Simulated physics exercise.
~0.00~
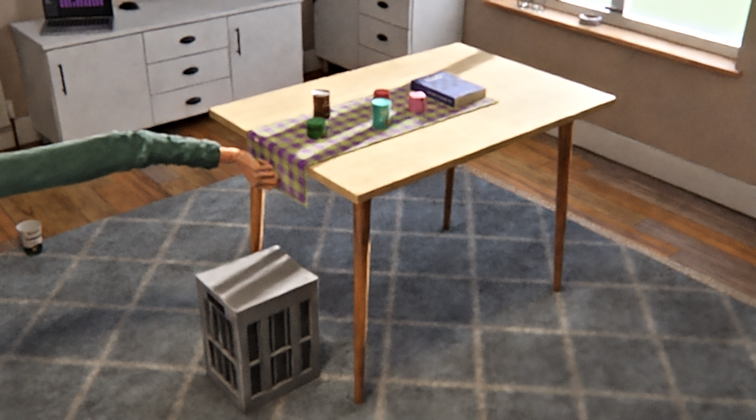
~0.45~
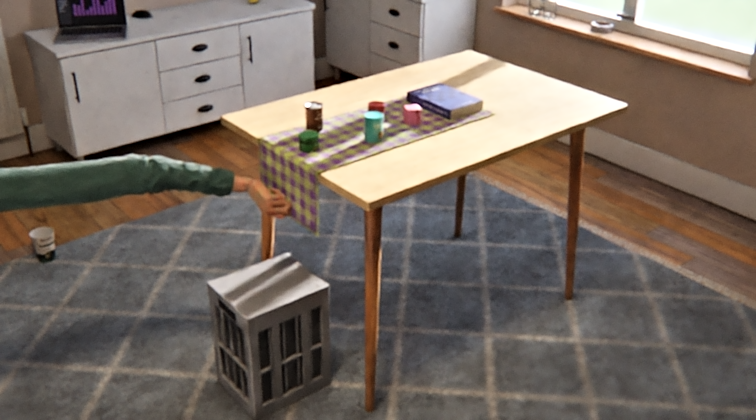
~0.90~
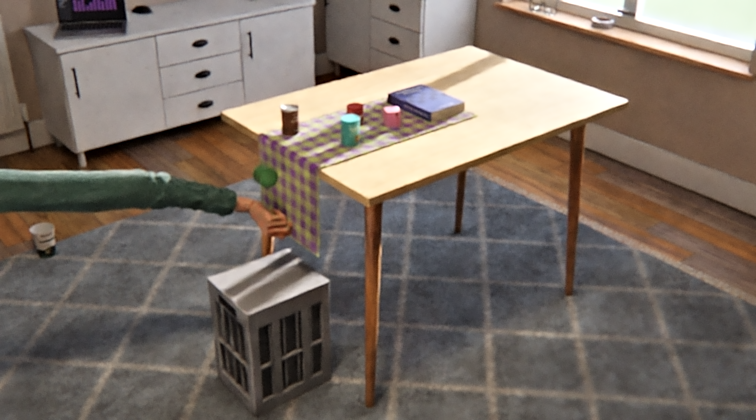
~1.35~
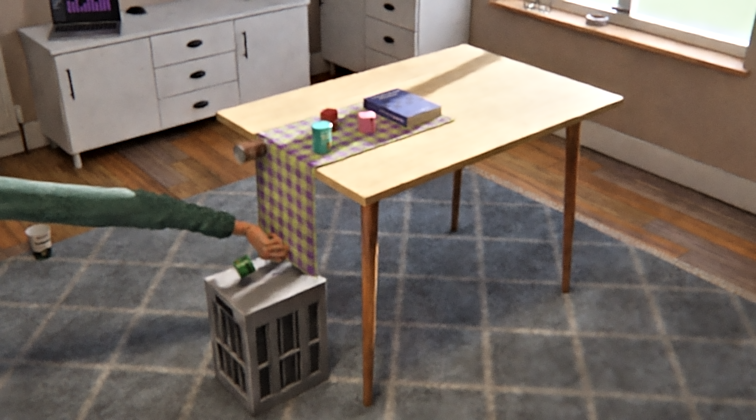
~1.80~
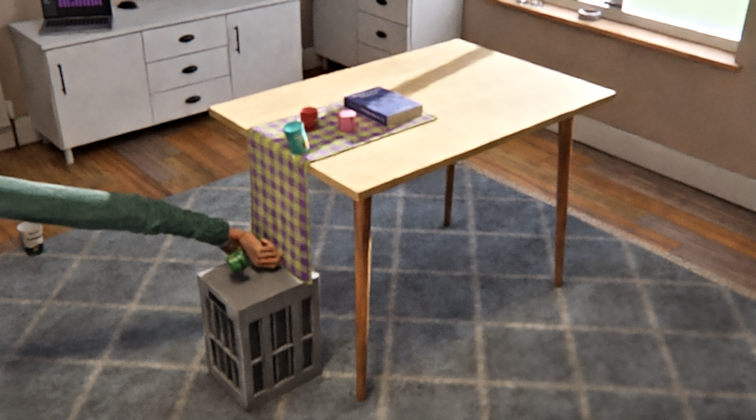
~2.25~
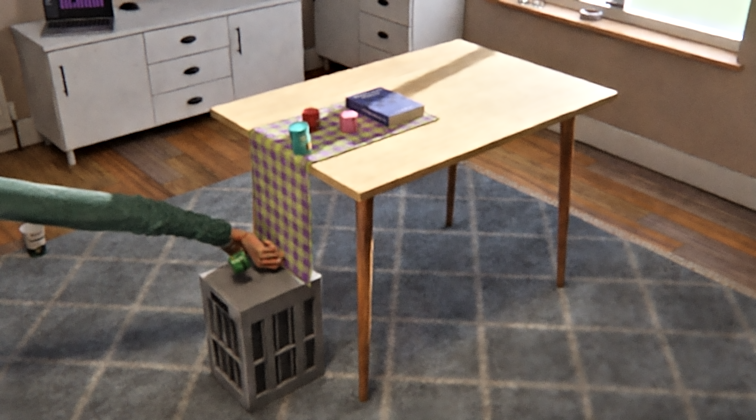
On a wooden table, a hand pulls a checked cloth down, and two containers fall off.
